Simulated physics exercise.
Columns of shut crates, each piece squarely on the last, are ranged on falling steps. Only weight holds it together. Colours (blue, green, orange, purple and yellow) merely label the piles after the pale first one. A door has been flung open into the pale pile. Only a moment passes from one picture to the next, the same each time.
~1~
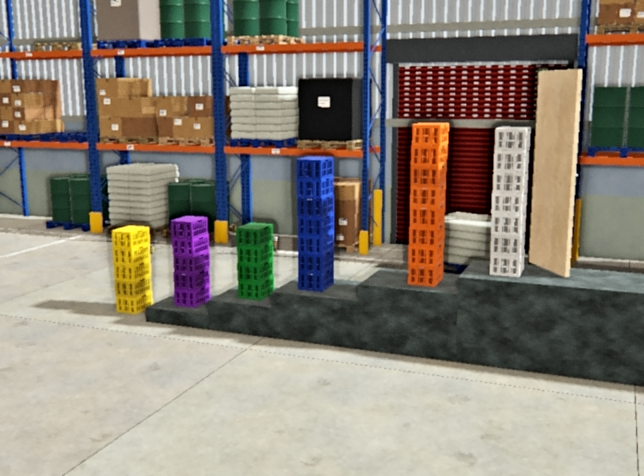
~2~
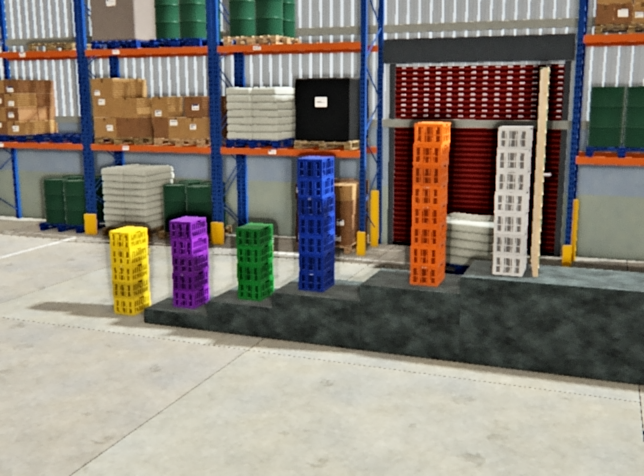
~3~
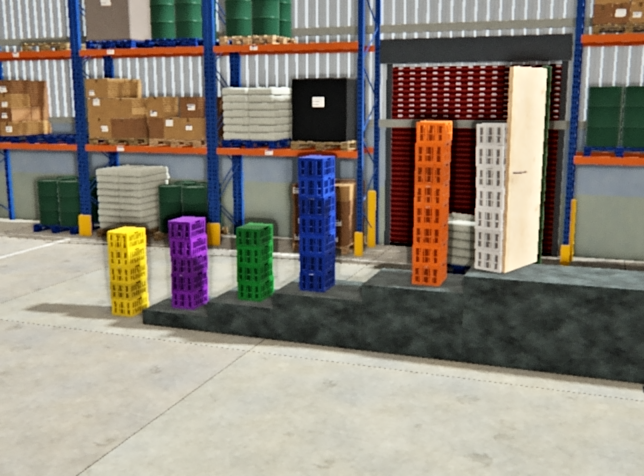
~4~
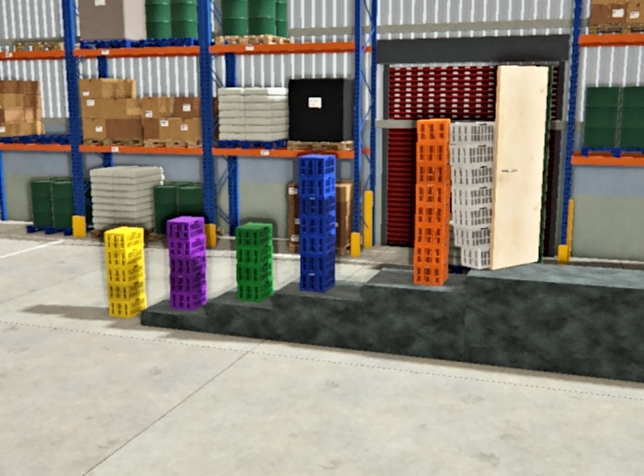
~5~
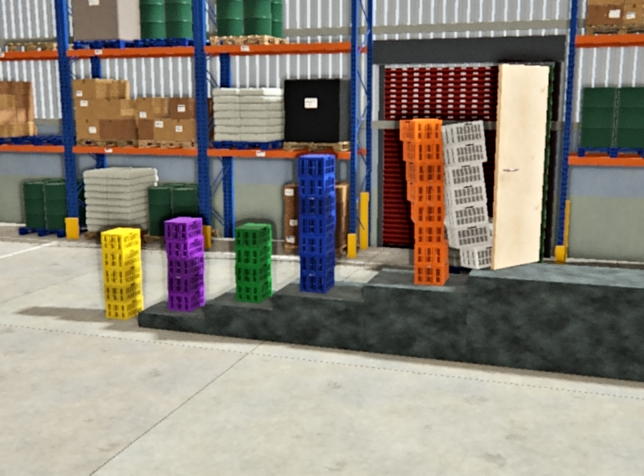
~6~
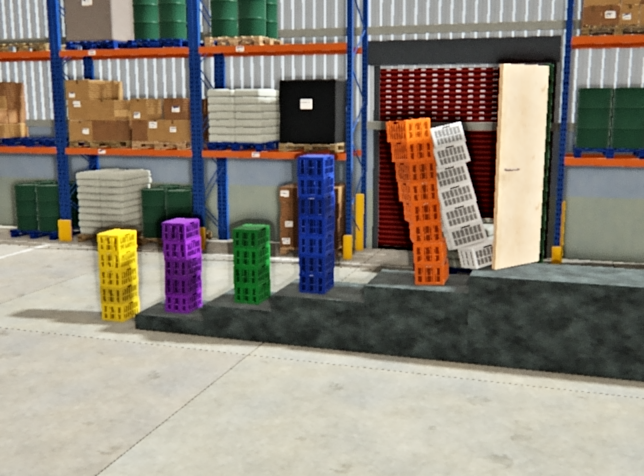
In a warehouse, a pale door swung left into a white stack of crates beside an orange one, and both stacks leaned left, while the blue, green, purple and yellow stacks stayed still.
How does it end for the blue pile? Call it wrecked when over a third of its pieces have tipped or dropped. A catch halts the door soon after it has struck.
The blue pile gets wrecked.
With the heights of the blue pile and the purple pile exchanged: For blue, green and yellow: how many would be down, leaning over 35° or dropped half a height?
Pile by pile, blue 4, green 3, yellow 5.
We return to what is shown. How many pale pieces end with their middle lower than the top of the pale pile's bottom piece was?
7 pale pieces.
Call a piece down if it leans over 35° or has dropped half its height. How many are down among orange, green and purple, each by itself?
By colour: Orange 6, green 3, purple 4.
Soon after the last picture, 6 of the pale pile down; none of the 7 blue crates down (1 of 29 in all colours); top blue crate unmoved; top orange crate leaning clearly, half its height lower.
A little later, 6 of the pale pile down; none of the 7 blue crates down (6 of 29 in all colours); top blue crate leaning a little; top orange crate leaning clearly, some three heights lower.
Later still, 6 of the pale pile down; 6 of the 7 blue crates down (12 of 29 in all colours); top blue crate on its side; top orange crate upside down.
After that, 6 of the pale pile down; 6 of the 7 blue crates down (23 of 29 in all colours); top blue crate on its side; top green crate upside down.
At rest, 6 of the pale pile down; 6 of the 7 blue crates down (23 of 29 in all colours); top blue crate on its side; top green crate upside down. As the last picture would show them, middles, top blue crate near (205, 297), top green crate near (172, 280).
